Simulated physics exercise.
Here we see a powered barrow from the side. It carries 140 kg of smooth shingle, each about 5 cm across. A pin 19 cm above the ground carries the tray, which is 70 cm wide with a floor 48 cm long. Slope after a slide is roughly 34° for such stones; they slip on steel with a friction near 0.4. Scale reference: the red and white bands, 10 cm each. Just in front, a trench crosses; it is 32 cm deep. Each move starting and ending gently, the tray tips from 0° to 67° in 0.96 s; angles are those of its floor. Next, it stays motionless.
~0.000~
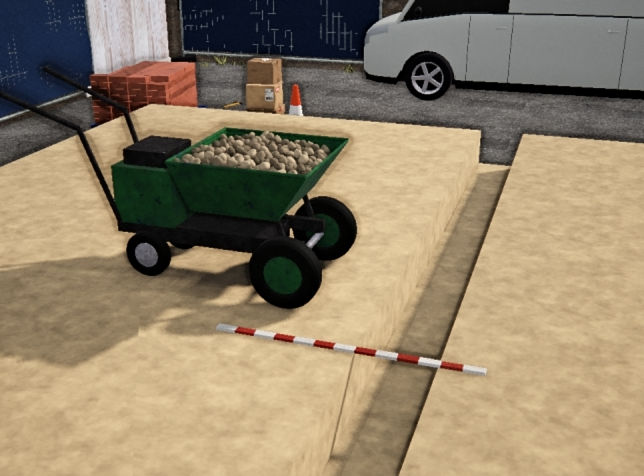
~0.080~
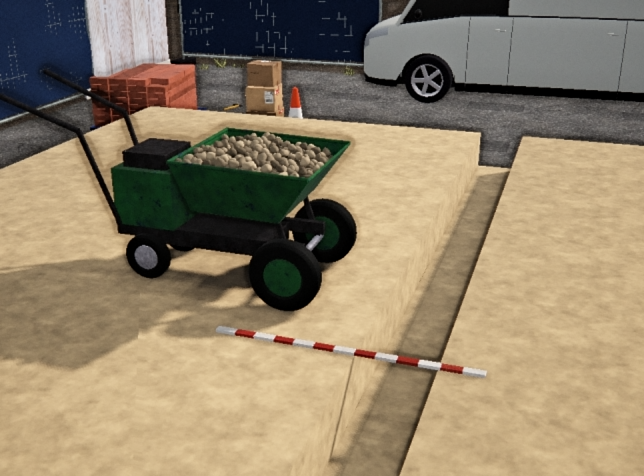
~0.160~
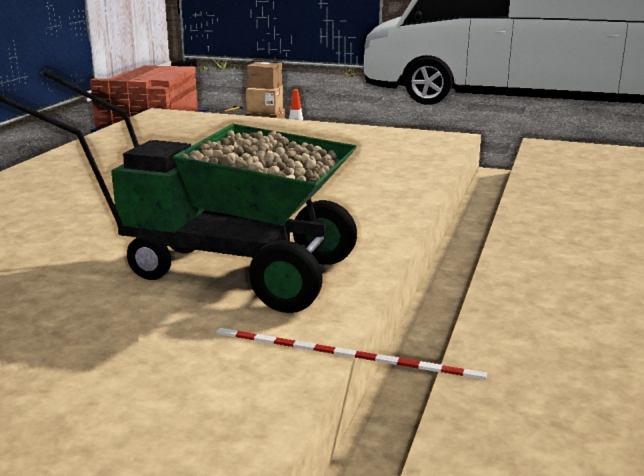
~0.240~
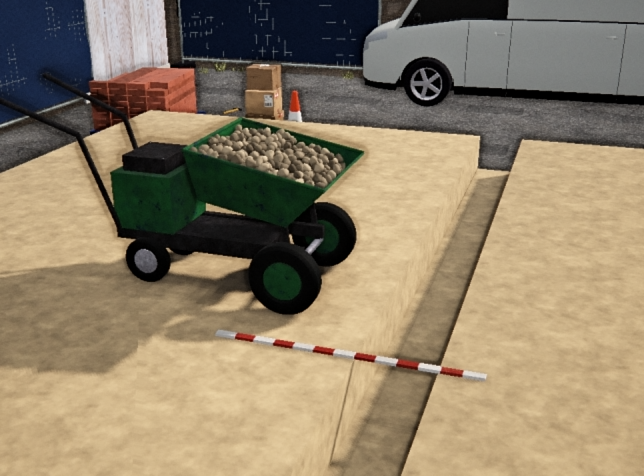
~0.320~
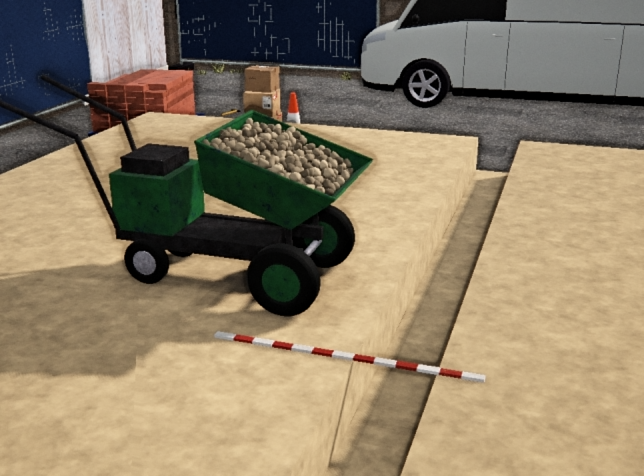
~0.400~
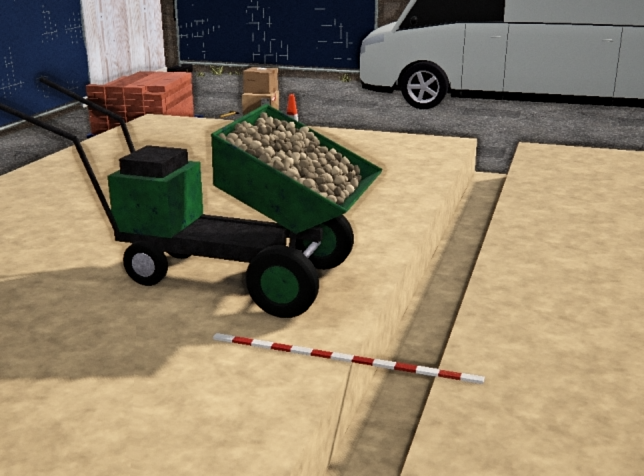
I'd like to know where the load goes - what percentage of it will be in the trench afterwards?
I would put it at about 74 per cent.
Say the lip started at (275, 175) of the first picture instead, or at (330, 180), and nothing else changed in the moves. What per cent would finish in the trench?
I'd expect some 100 per cent, then some 50.
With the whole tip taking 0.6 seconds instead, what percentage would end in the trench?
It would be near 55 percent.
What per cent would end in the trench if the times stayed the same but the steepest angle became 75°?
Roughly 75 percent.
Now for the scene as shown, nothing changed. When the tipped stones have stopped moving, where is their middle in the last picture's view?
Roughly at (435, 346).
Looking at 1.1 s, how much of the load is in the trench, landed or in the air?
By that point it's something like 35 in a hundred.
After 0.7 s the floor is at 57°; 100 % in the tray; the foremost stones are at (396, 236).
After 1.1 s the floor is at 67°; 58 % in the tray, 33 % in the trench, 9 % past the trench; the foremost stones are at (484, 318).
After 1.4 s the floor is at 67°; 25 % in the tray, 49 % in the trench, 26 % past the trench; the foremost stones are at (604, 328).
After 3.4 s the floor is at 67°; 0 % in the tray, 74 % in the trench, 26 % past the trench; the foremost stones are past the picture's edge.
